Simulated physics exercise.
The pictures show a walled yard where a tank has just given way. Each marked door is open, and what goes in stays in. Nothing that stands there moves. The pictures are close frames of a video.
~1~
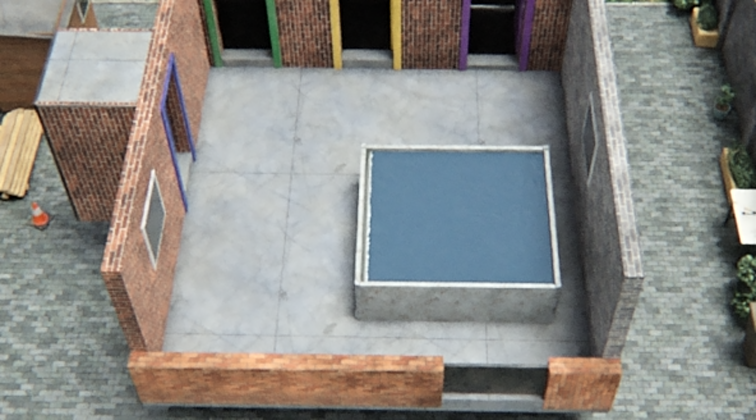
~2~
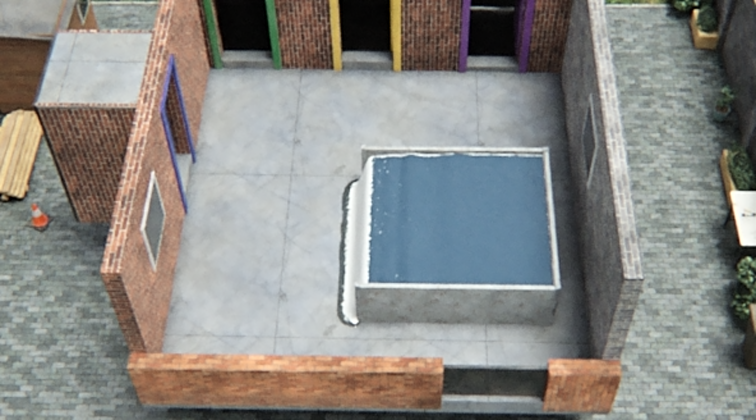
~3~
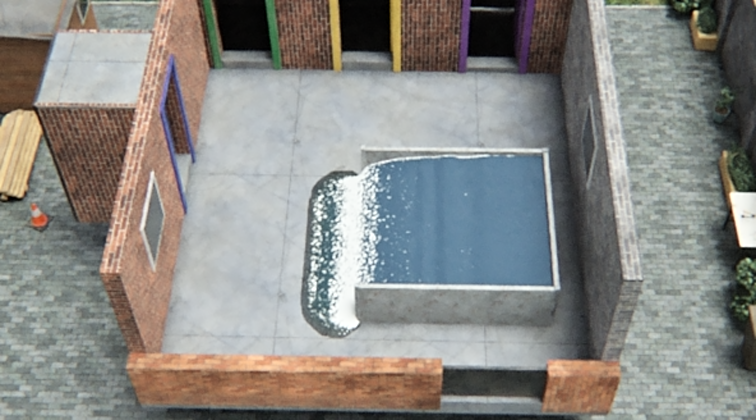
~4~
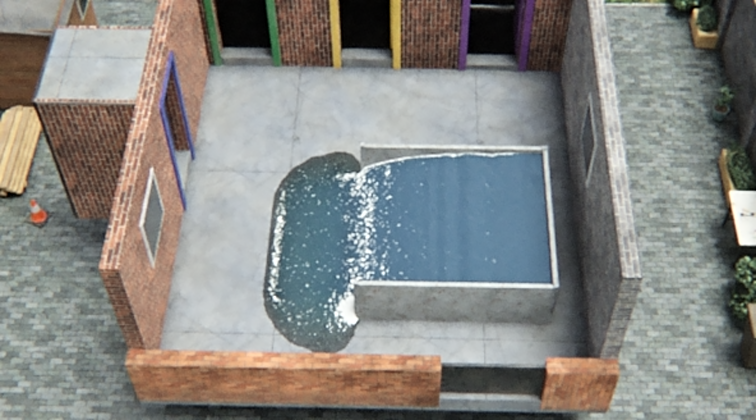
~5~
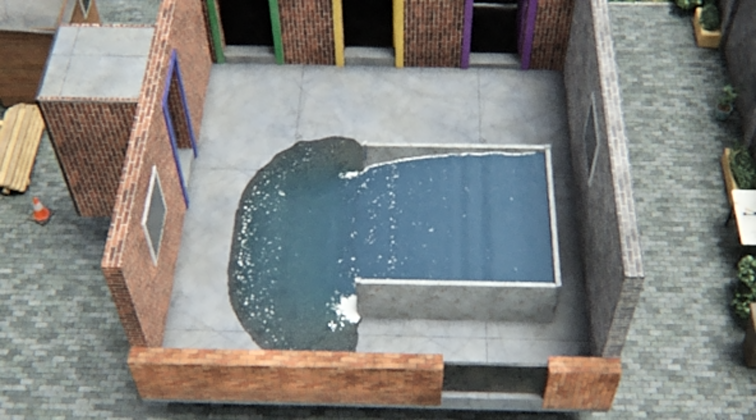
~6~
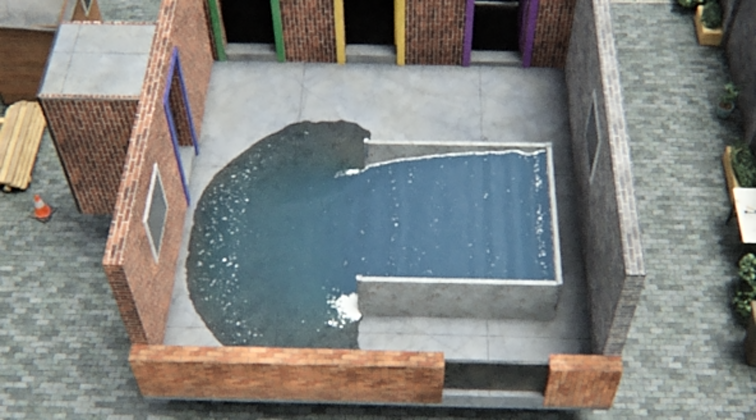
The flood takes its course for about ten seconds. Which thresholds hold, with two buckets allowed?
One by one: The blue door floods; the yellow door holds within the limit; the green door floods; the purple door floods.
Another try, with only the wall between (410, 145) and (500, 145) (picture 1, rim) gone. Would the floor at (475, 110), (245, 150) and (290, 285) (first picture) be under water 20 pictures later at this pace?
One after the other: Covered, awash, not flooded.
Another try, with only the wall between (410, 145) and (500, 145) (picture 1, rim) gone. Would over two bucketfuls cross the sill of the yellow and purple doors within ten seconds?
Yellow door passes that mark; purple door passes that mark.
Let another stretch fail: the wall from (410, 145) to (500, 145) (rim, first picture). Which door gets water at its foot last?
The blue one.
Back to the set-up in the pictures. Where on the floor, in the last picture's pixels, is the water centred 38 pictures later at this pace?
At about (380, 212).
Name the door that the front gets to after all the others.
That is the one in purple.
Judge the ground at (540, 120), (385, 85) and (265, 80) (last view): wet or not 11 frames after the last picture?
One after the other: Dry, not flooded, covered.
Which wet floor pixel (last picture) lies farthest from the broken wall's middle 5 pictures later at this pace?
Near (208, 97).
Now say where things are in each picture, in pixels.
In the first picture, the water tank at (456, 216) is whole and still.
In the second picture, water pours out at (364, 239) and has run to (355, 324).
In the third picture, water pours out at (363, 241) and has run to (335, 176).
In the fourth picture, water pours out at (362, 239) and has run to (302, 341).
In the fifth picture, the front is at a hidden place, out from the gap at (365, 238).
In the sixth picture, water pours out at (366, 236) and has run to (194, 292).
A moment on, water covers 45 % of the floor; the blue door under two buckets in, the yellow door not reached, the green door not reached, the purple door not reached.
Next, water covers 50 % of the floor; the blue door far over two buckets in, the yellow door not reached, the green door under two buckets in, the purple door not reached.
Then, water covers 65 % of the floor; the blue door far over two buckets in, the yellow door wet at the sill, nothing in, the green door far over two buckets in, the purple door not reached.
Later, water covers 95 % of the floor; the blue door far over two buckets in, the yellow door wet at the sill, nothing in, the green door far over two buckets in, the purple door wet at the sill, nothing in.
In the end, water covers 95 % of the floor; the blue door far over two buckets in, the yellow door wet at the sill, nothing in, the green door far over two buckets in, the purple door over two buckets in.
